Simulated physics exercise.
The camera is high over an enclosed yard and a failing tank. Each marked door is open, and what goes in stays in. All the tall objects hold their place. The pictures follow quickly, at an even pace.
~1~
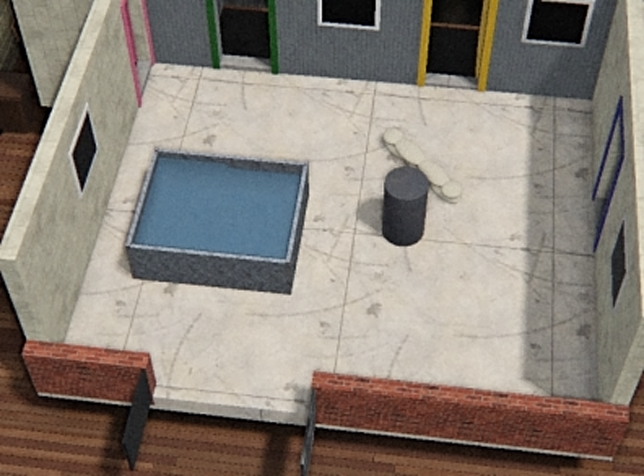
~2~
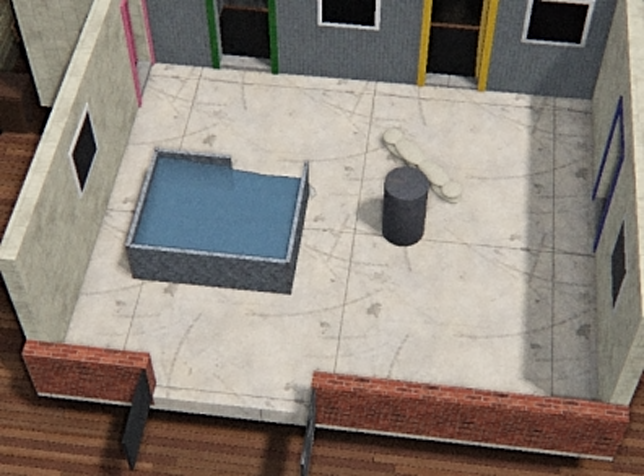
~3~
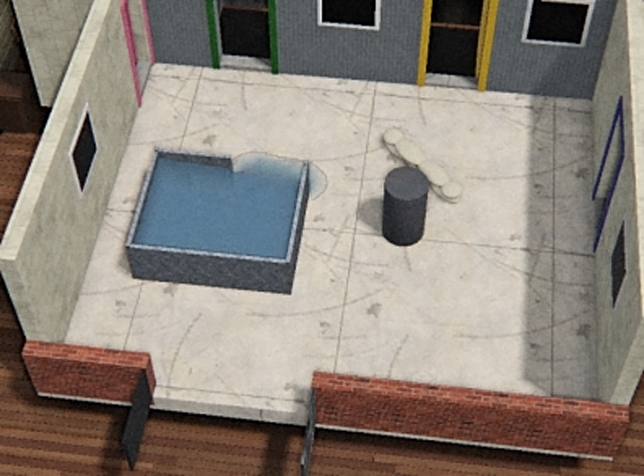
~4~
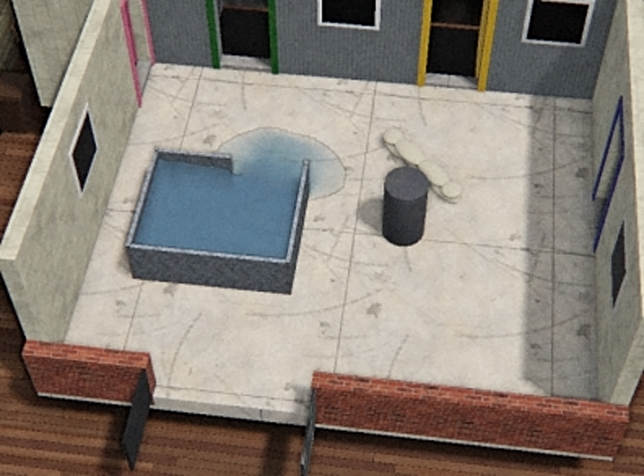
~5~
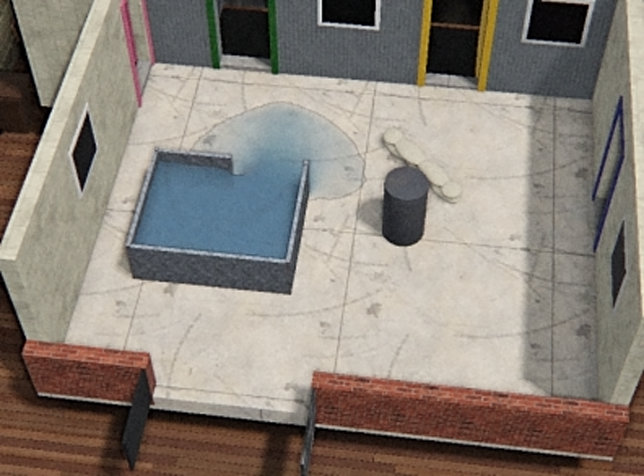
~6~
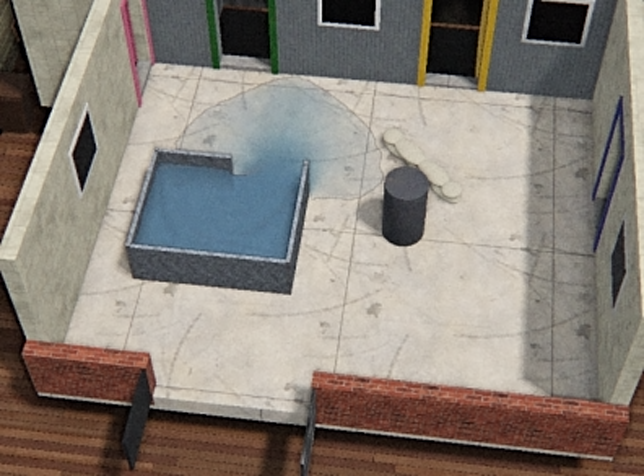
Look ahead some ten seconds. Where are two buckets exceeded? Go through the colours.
The blue door stays under that; the green door takes more than that; the pink door takes more than that; the yellow door takes more than that.
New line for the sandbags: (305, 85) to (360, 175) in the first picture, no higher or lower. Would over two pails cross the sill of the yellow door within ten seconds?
Then: The yellow one is under.
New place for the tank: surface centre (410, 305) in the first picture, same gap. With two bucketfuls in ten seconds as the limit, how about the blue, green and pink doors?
In short: The blue one takes more, the green one is under, the pink one passes that mark.
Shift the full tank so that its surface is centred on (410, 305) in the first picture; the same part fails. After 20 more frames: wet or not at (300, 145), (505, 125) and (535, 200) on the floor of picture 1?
In turn: Under water, flooded, flooded.
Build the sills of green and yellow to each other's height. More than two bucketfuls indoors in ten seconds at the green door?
One by one: The green door lets more in.
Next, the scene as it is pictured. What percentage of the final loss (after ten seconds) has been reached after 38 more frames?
Near 90 in a hundred.
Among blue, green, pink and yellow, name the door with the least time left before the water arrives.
That is the green-painted one.
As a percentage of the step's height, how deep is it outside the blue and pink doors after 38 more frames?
Roughly 70 per cent, then 140 per cent.
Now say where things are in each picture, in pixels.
The first picture shows the tank at (220, 207) is whole and still.
In the second picture, the front is at (309, 192), out from the gap on the tank's far side.
In the third picture, water pours out on the tank's far side and has run to a hidden place.
In the fourth picture, the front is at (265, 132), out from the gap on the tank's far side.
In the fifth picture, water pours out on the tank's far side and has run to (274, 106).
In the sixth picture, the front is at (300, 83), out from the gap on the tank's far side.
A moment on, water covers 20 % of the floor; the blue door not reached, the green door over two buckets in, the pink door not reached, the yellow door not reached.
Next, water covers 25 % of the floor; the blue door not reached, the green door far over two buckets in, the pink door under two buckets in, the yellow door under two buckets in.
Then, water covers 45 % of the floor; the blue door wet at the sill, nothing in, the green door far over two buckets in, the pink door over two buckets in, the yellow door over two buckets in.
Later, water covers 65 % of the floor; the blue door wet at the sill, nothing in, the green door far over two buckets in, the pink door far over two buckets in, the yellow door over two buckets in.
In the end, water covers 95 % of the floor; the blue door wet at the sill, nothing in, the green door far over two buckets in, the pink door far over two buckets in, the yellow door over two buckets in.
